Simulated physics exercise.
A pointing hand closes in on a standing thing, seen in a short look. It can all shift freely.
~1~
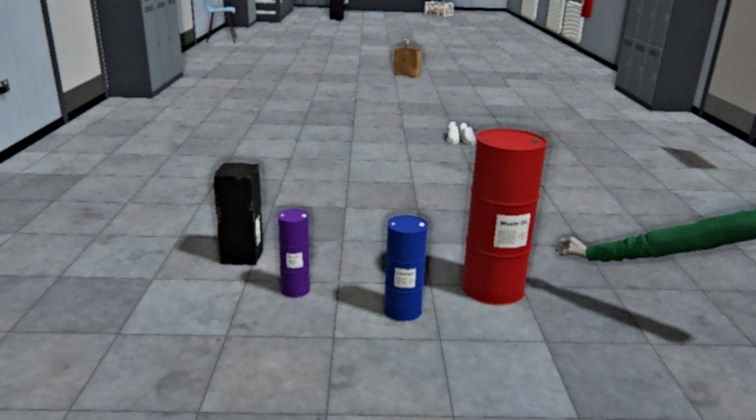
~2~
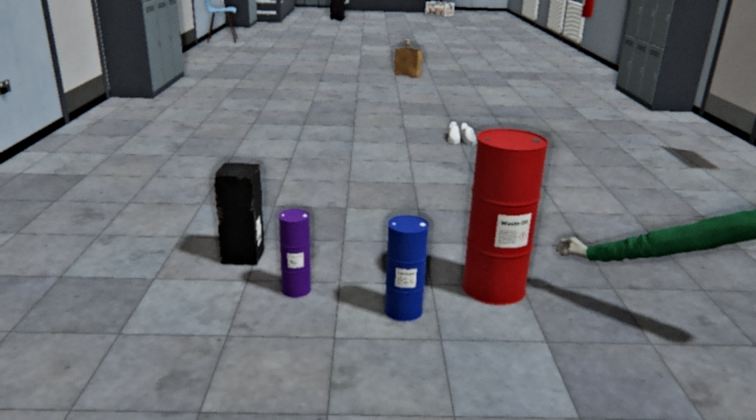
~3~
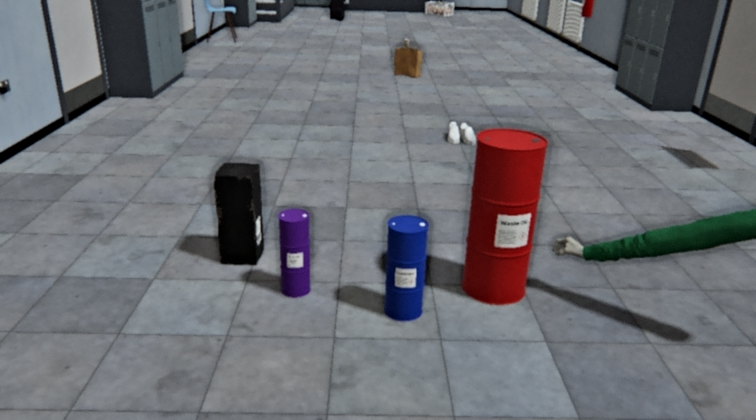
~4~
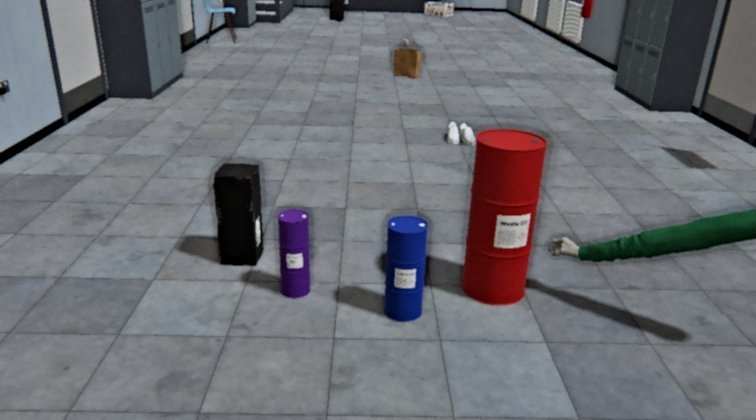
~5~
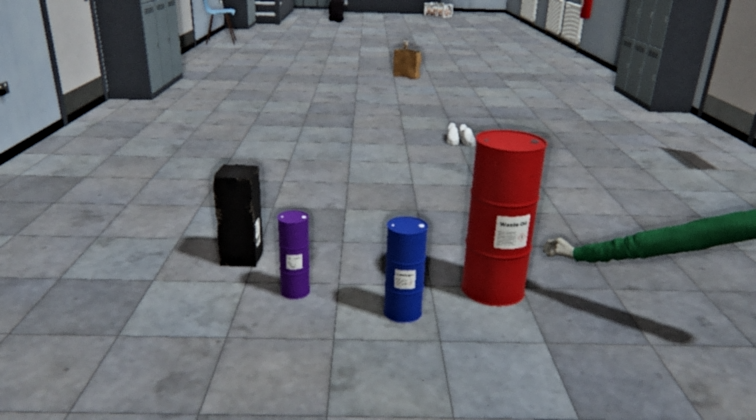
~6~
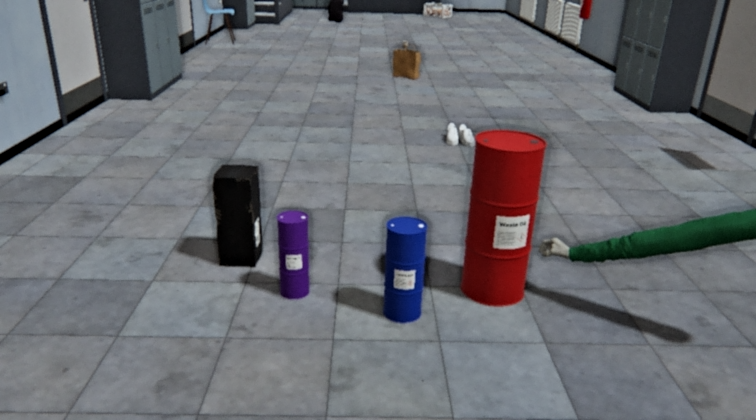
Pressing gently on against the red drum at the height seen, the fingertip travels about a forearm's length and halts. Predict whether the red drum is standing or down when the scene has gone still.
Standing.
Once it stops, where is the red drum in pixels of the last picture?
Around (429, 217).
Then, 0.50 s on from there, red drum shifted a little near (488, 218).
Then, 1.00 s on from there, red drum shifted a little near (463, 218).
Then, 1.50 s on from there, red drum shifted about its own width near (438, 217).
In the end, moved from the start, red drum. At the end, from the last picture's camera, red drum near (429, 217).
